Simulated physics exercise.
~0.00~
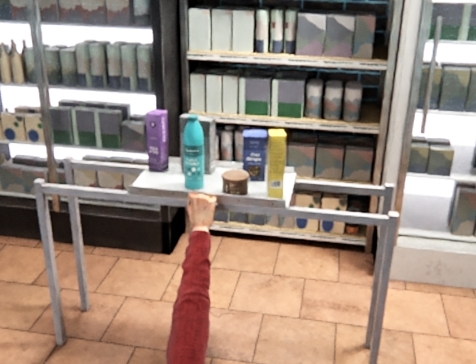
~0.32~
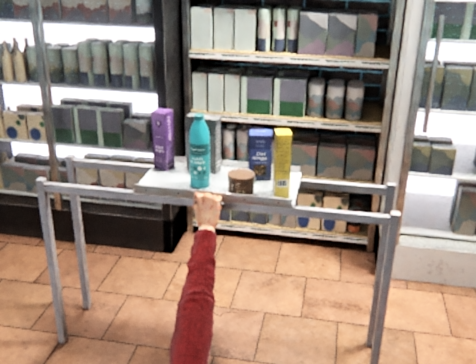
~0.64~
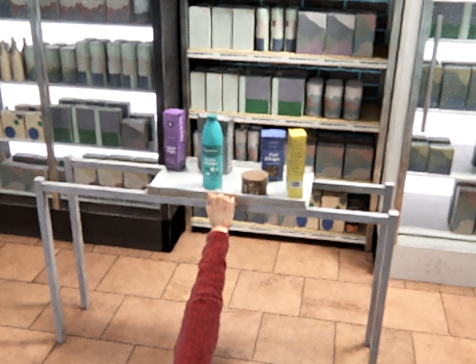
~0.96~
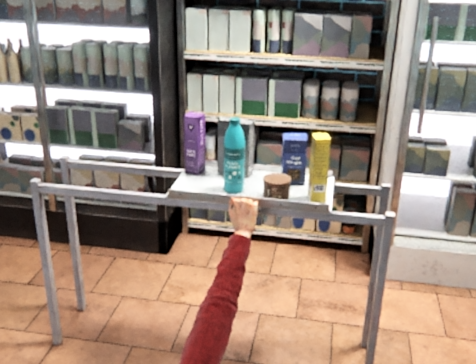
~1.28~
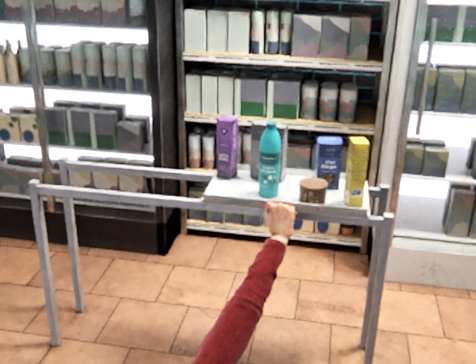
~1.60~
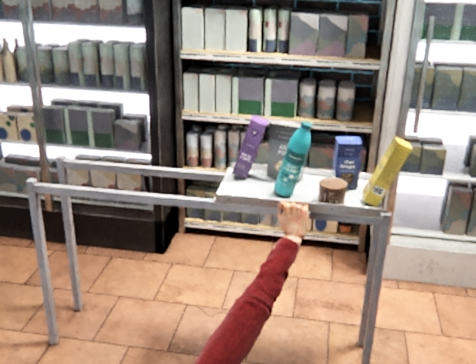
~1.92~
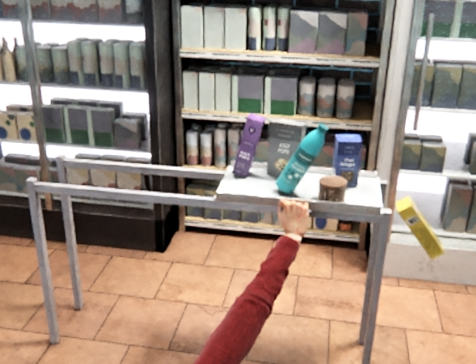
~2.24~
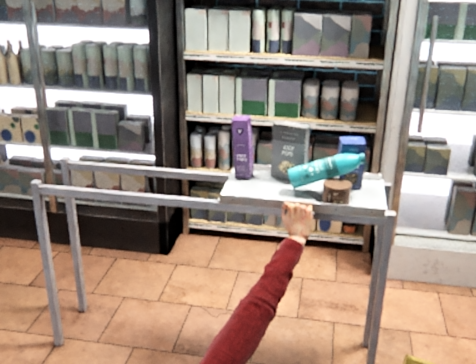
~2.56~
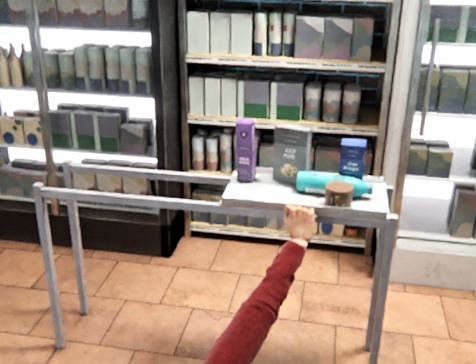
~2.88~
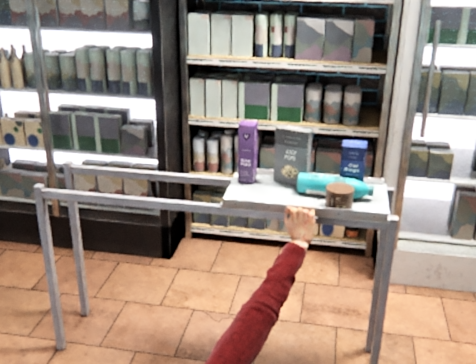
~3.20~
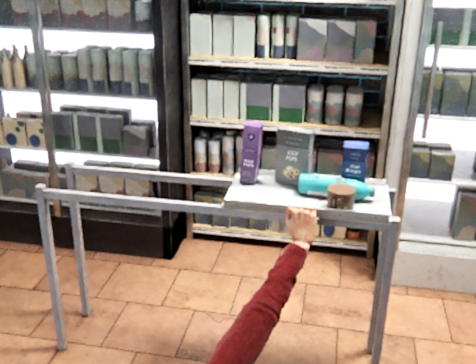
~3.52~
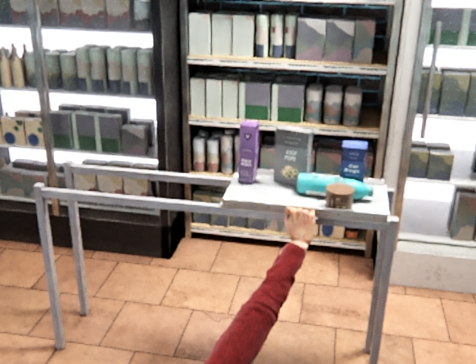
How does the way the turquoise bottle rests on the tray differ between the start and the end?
At the start the turquoise bottle stands upright on the tray. By the end it is lying on its side there.
